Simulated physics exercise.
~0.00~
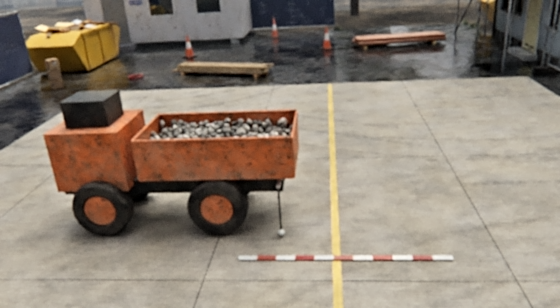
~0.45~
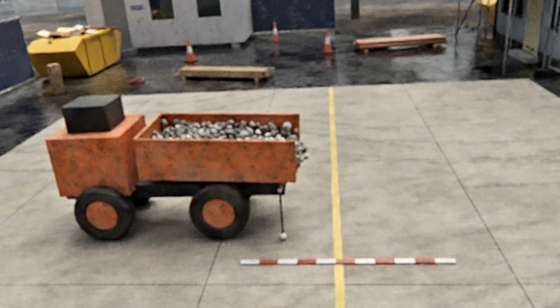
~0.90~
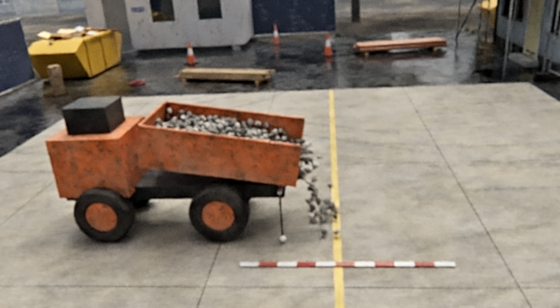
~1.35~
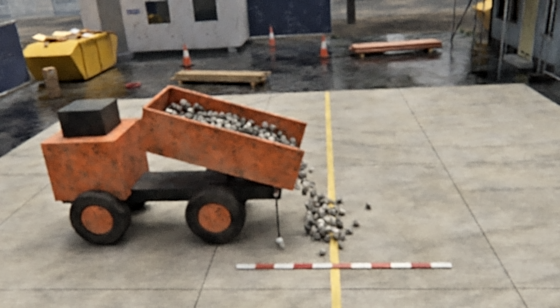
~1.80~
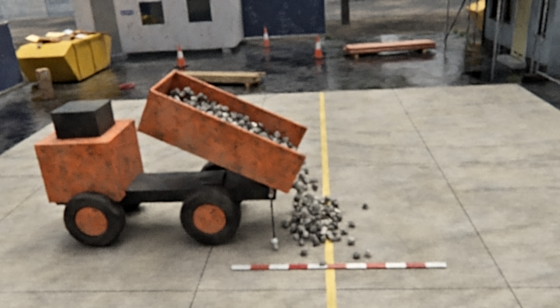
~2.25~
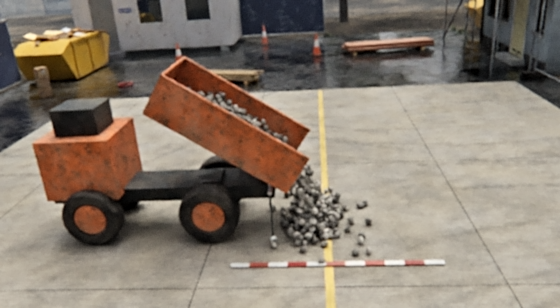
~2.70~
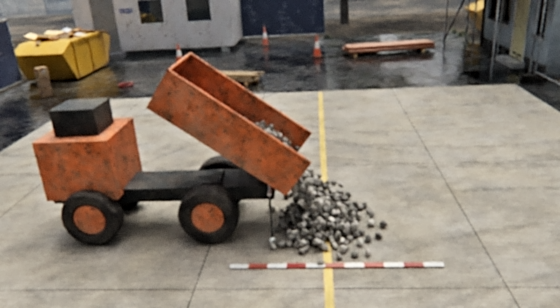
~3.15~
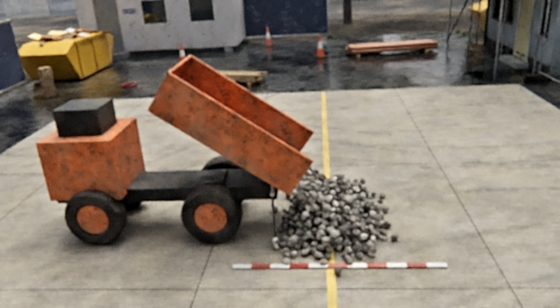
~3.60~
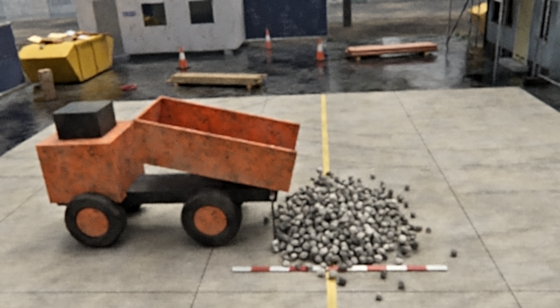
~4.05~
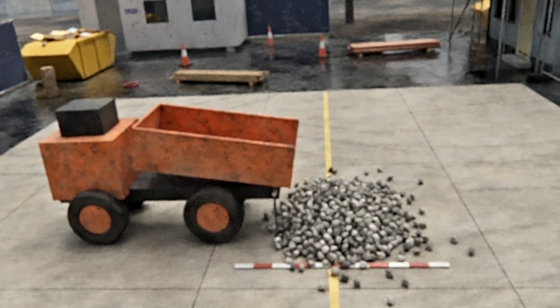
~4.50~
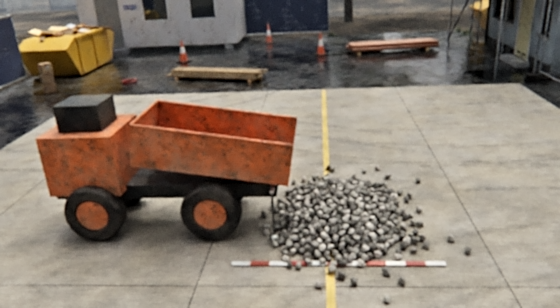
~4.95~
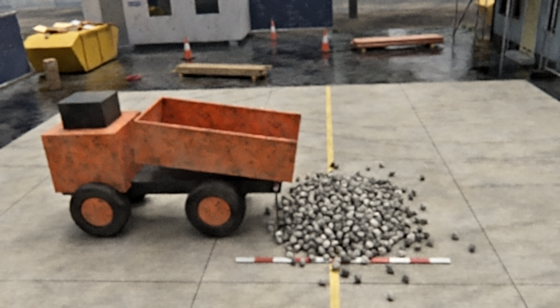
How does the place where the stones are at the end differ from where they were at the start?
At the start the stones were in the orange bed of the truck, left of the yellow line. At the end they lay in a heap on the floor to the right of the truck, spread across the line.
